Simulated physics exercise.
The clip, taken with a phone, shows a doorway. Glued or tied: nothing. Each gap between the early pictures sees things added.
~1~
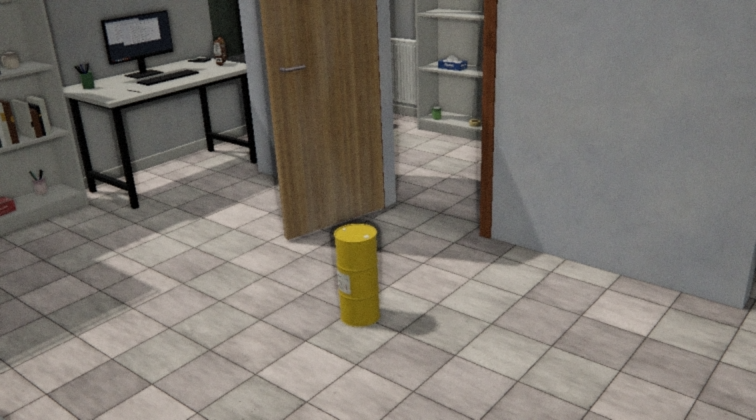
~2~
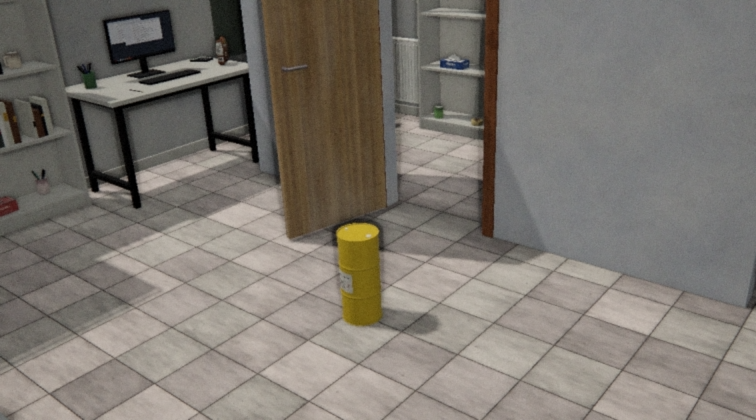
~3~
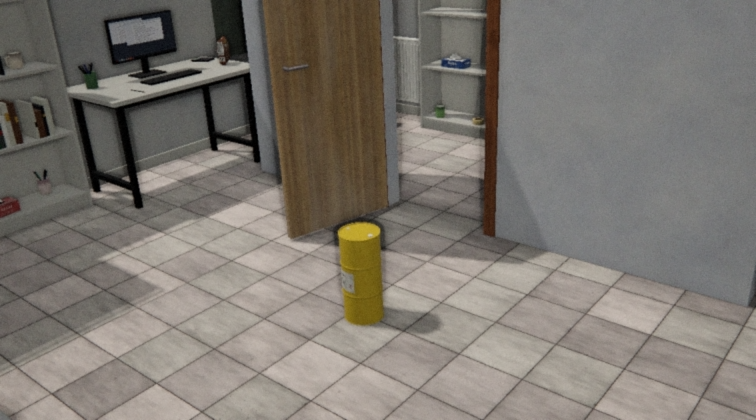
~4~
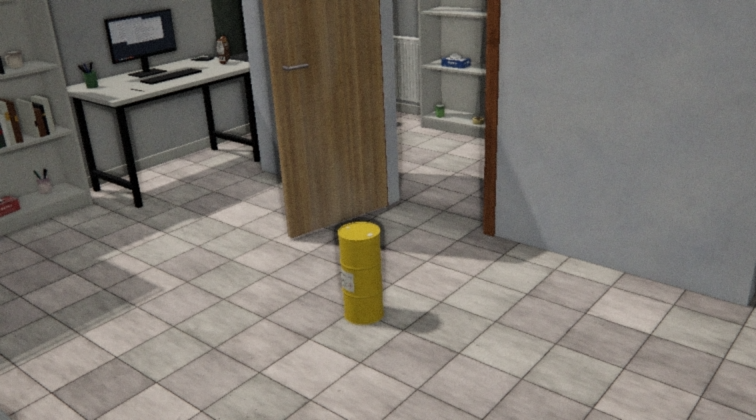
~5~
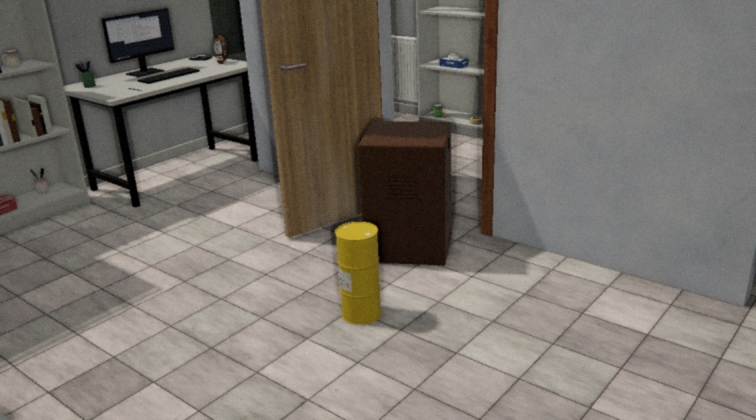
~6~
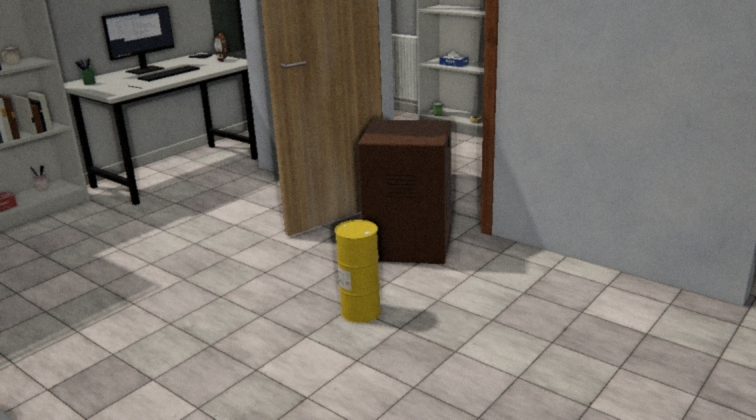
A brown cabinet appears behind the still yellow canister, in front of the wide open door.
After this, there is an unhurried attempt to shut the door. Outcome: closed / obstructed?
The door will probably have its swing cut off.
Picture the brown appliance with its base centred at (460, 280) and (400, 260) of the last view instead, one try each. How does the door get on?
Swings all the way, then held up.
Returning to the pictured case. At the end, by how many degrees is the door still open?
The answer is roughly 60°.
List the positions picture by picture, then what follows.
The first frame shows door wide open and still; yellow canister (358, 276).
The second frame shows door wide open and still; yellow canister (360, 275).
The third frame shows door wide open and still; yellow canister (362, 274).
The fourth frame shows door wide open and still; yellow canister (362, 274).
The fifth frame shows door wide open and still; yellow canister (359, 273).
The sixth frame shows door wide open and still; brown appliance (408, 190); yellow canister (359, 272).
Then, 0.50 s past the last view, door 91° open.
Then, 0.70 s past the last view, door 78° open.
Then, 0.90 s past the last view, door 64° open.
Finally, door 59° open; both still in place. Final places as the last picture's camera would see them, brown appliance near (411, 190).
